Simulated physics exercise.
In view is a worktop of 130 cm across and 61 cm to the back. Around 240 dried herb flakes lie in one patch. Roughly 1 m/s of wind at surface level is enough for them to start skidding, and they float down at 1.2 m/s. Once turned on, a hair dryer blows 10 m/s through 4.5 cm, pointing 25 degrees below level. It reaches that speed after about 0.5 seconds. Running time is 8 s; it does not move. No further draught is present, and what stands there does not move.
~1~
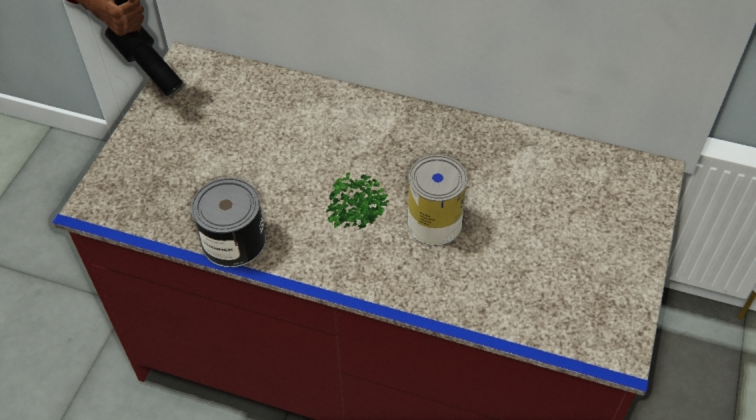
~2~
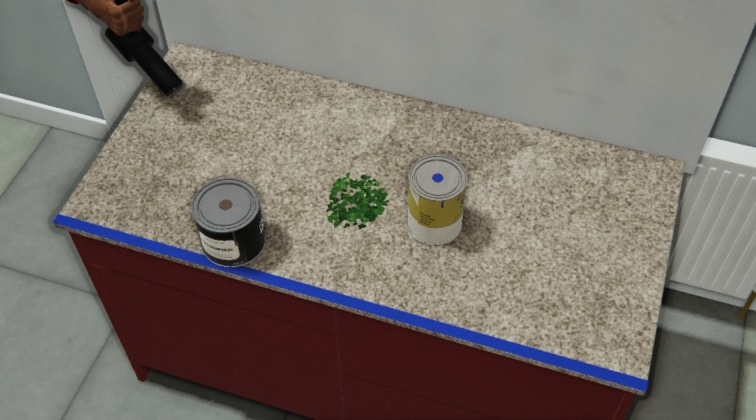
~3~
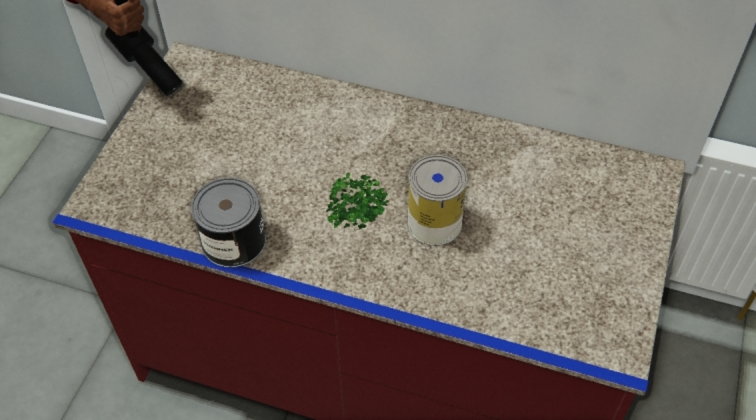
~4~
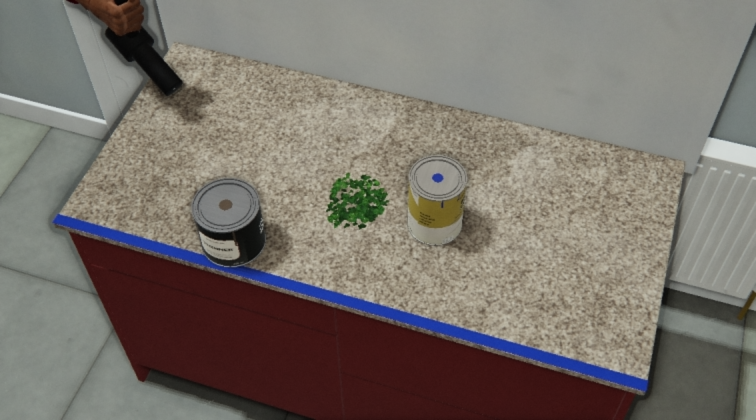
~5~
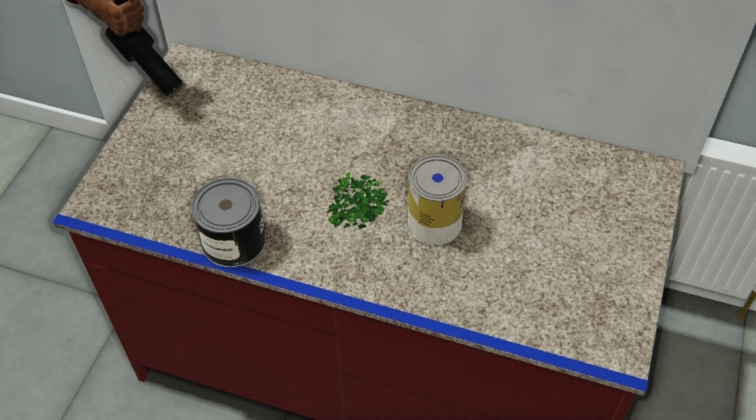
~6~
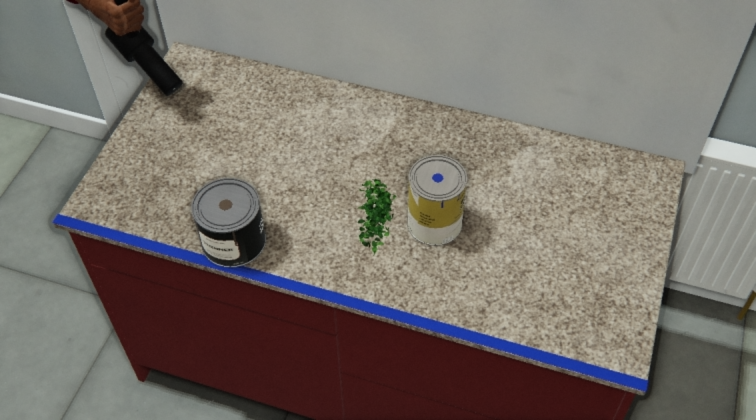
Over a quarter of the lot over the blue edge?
Yes: Above a quarter.
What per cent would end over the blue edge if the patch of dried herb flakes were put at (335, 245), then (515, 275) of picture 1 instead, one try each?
Near 90 % for the first and near 10 % for the second.
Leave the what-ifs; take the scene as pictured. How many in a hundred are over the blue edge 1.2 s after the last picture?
50 per cent, roughly.
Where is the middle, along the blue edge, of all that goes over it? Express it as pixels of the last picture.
Roughly at pixel (609, 381).
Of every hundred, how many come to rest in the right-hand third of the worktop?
4 %.
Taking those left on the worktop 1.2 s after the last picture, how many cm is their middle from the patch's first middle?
Centre offset: Approx. 50 cm.
Then, 1.2 s after the last picture, 45 % are over the blue edge; the middle of those still in play is near (616, 240); 60 % have settled or left.
Then, 2.1 s after the last picture, 46 % are over the blue edge; the middle of those still in play is near (417, 209); 88 % have settled or left.
Then, 4.0 s after the last picture, 46 % are over the blue edge; 94 % have settled or left.
Then, 7.6 s after the last picture, at the end, 46 % are over the blue edge.
